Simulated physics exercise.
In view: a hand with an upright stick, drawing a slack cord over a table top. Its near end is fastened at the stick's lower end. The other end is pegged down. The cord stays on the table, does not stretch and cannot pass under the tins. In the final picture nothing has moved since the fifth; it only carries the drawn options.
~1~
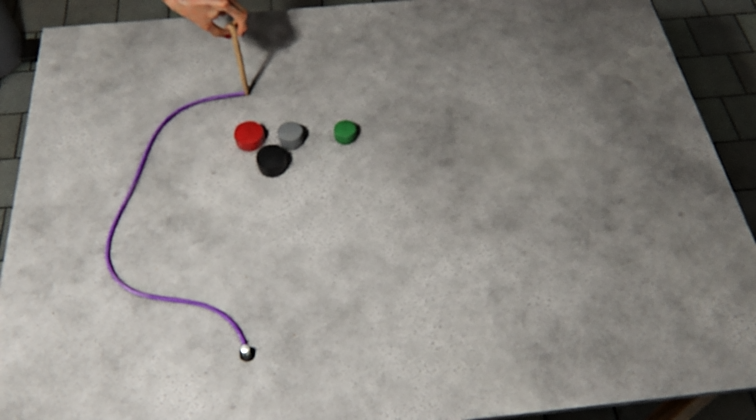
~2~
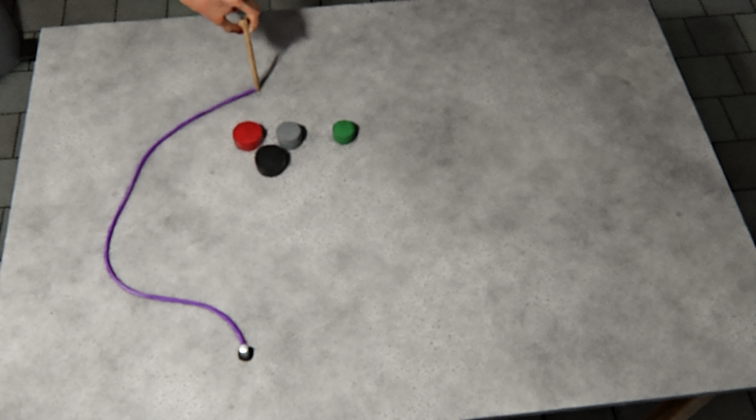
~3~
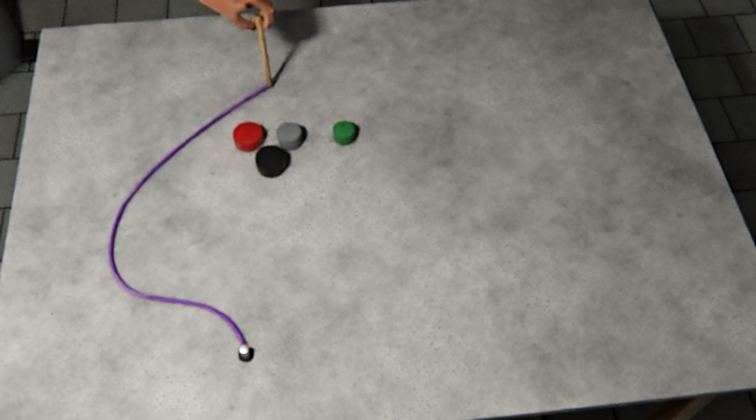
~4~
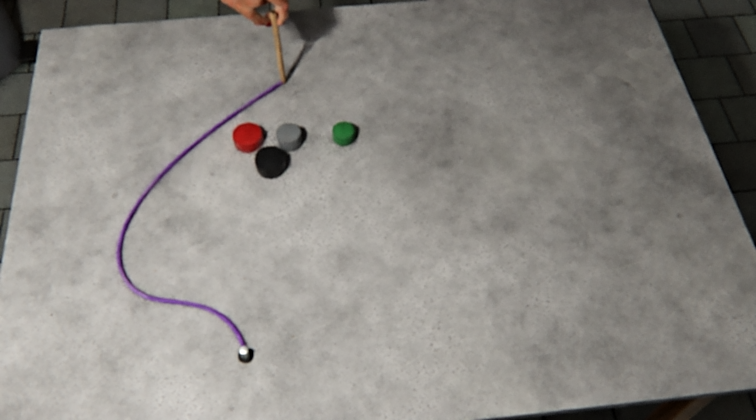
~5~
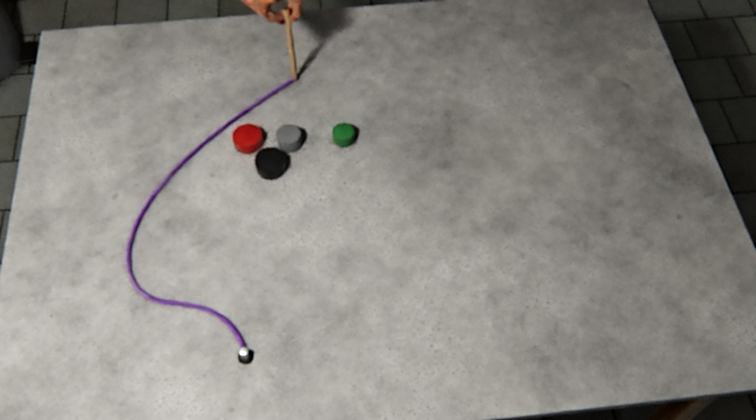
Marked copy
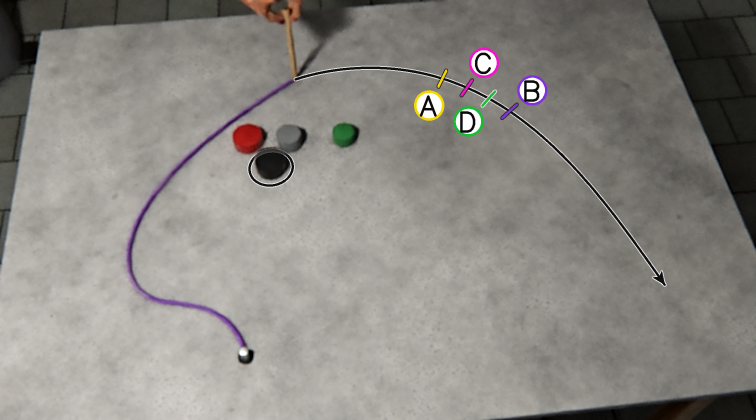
A hand holding an upright stick moved slowly right along the far side of a grey table, drawing a purple cord with it and straightening its upper curve behind four small coloured tins.
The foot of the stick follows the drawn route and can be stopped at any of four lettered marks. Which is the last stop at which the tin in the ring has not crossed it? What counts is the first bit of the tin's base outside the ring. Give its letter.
It should halt at A.
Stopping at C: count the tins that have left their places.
By then, three.
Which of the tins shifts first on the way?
The red one.
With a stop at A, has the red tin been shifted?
Yes.
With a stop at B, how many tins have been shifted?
Four.
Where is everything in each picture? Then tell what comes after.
The first picture shows black tin (272, 161); red tin (249, 136); green tin (345, 132).
The second picture shows green tin (344, 132); peg (245, 351).
The third picture shows grey tin (290, 136); black tin (271, 162).
The fourth picture shows red tin (248, 138); green tin (344, 134).
The fifth picture shows peg (245, 354); grey tin (289, 138); black tin (270, 164).
On the marked copy, A at (442, 79); B at (510, 111); C at (467, 88); D at (489, 98); the ring at (271, 168); the route from (295, 79) via (510, 111) to (665, 285).
With A. Early on, foot of the stick (347, 69); black tin (270, 164).
Further on, foot of the stick (398, 70); black tin (270, 164).
At the end, foot of the stick (442, 79); grey tin (305, 137); black tin (272, 168); red tin (280, 145); the black tin is still in its ring.
As for the rest, B drags the ringed tin to (303, 188); C drags the ringed tin to (282, 173); D drags the ringed tin to (294, 182).
